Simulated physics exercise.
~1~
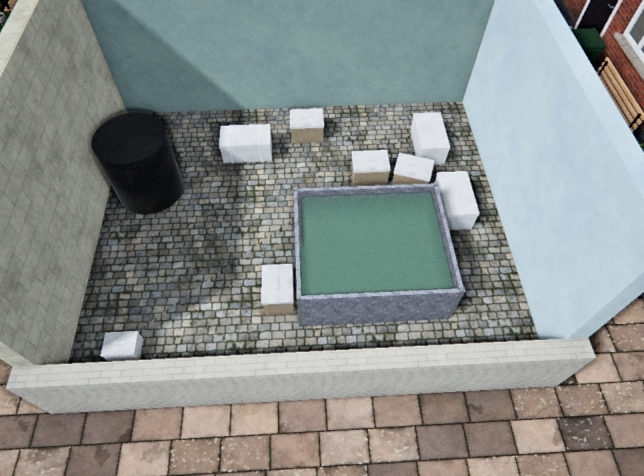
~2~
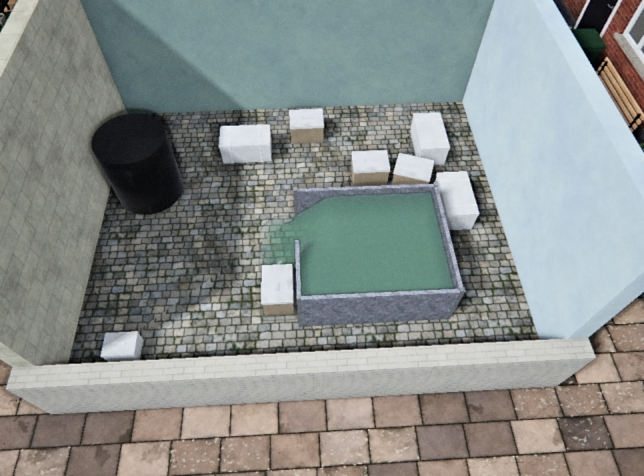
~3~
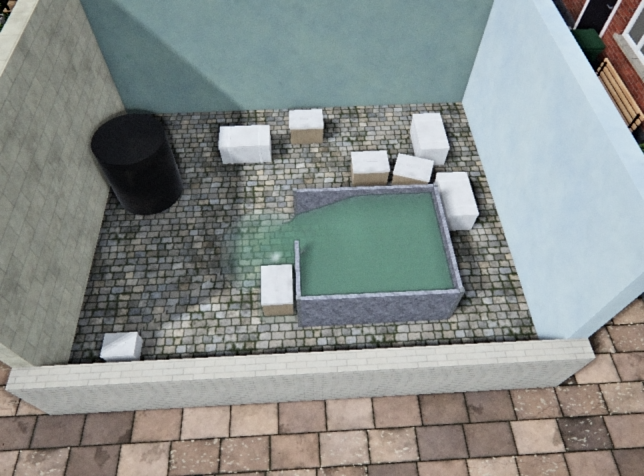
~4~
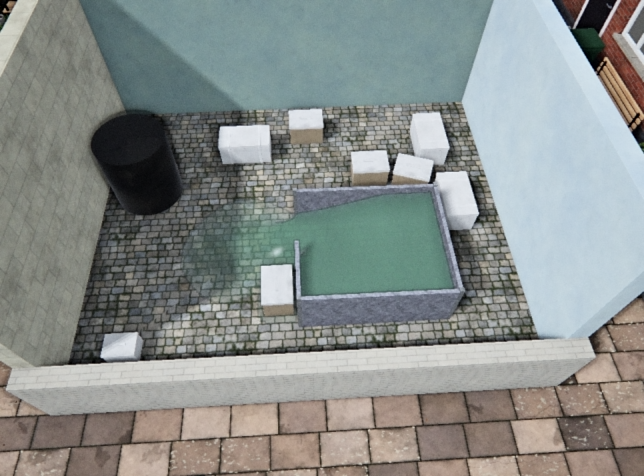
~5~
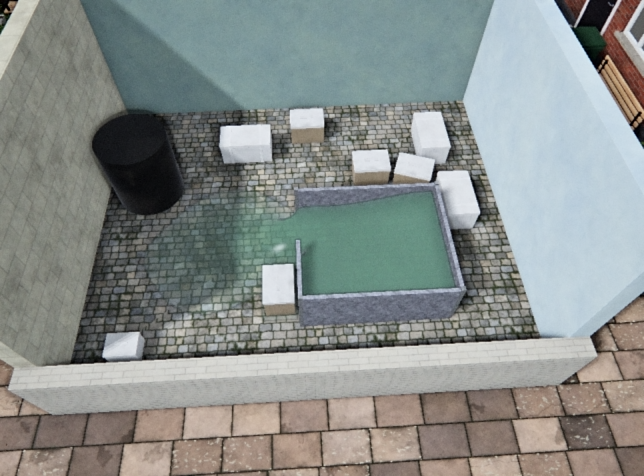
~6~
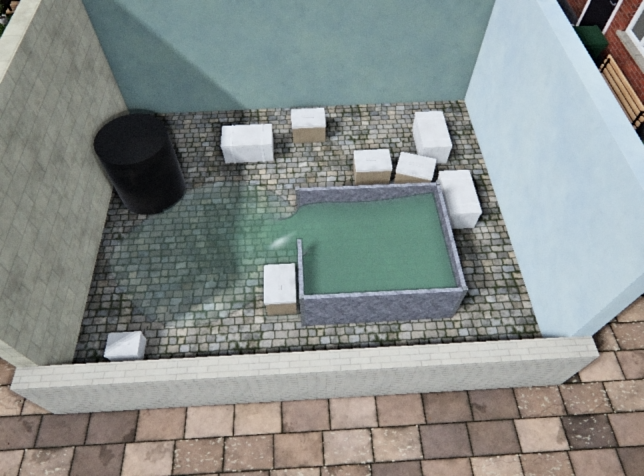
Green water sits level in a stone-walled tank in a cobbled yard, then starts pouring through a gap in the tank's left side. It spreads leftward in a thin, widening sheet over the cobbles toward the black barrel, while the pale boxes scattered around stay where they are.
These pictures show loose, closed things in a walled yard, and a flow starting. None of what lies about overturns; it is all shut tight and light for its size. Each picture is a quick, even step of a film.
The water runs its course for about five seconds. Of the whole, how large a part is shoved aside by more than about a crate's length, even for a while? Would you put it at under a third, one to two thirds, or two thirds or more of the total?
I would put it at under a third of the total.
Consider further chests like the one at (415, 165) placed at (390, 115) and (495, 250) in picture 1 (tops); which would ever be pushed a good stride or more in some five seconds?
Going by the order given: Stays in place, stays in place.
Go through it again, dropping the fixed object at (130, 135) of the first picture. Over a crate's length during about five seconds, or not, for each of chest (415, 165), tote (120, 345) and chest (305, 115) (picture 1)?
One at a time: The first remained nearby, the second traveled far, the third traveled far.
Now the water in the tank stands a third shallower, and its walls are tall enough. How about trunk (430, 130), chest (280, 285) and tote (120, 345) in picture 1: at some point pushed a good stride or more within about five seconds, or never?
Item by item: Missed the mark, then missed the mark, then cleared the mark.
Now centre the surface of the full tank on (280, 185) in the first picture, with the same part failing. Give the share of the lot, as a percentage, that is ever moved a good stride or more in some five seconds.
By my reckoning, about 40 per cent.
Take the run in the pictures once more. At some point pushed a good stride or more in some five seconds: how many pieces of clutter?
My count comes to 2.
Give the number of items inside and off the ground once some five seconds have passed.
That number is 2.
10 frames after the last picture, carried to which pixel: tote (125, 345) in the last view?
Estimated position: Roughly (97, 353).
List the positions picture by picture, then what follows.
In the first frame, a chest at (278, 283) rests on the ground; a tote at (120, 343) rests on the ground; 0 of 8 have shifted.
In the second frame, a chest at (277, 283) rests on the ground; a tote at (120, 343) rests on the ground; 0 of 8 have shifted.
In the third frame, a chest at (277, 283), on the bottom; a tote at (119, 344), on the bottom; 0 of 8 have shifted.
In the fourth frame, a chest at (277, 283), on the bottom; a tote at (120, 344), on the bottom; 0 of 8 have shifted.
In the fifth frame, a chest at (279, 283) rests on the ground; a tote at (121, 344) rests on the ground; 0 of 8 have shifted.
In the sixth frame, a chest at (280, 282) rests on the ground; a tote at (123, 343), on the bottom; 0 of 8 have shifted.
A moment on, 0 of 8 are well off their spots; 0 afloat.
Next, 0 of 8 are well off their spots; 1 afloat.
Later, 1 of 8 are well off their spots; 1 afloat.
In the end, 2 of 8 are well off their spots, and 2 have been at some point; 2 afloat.
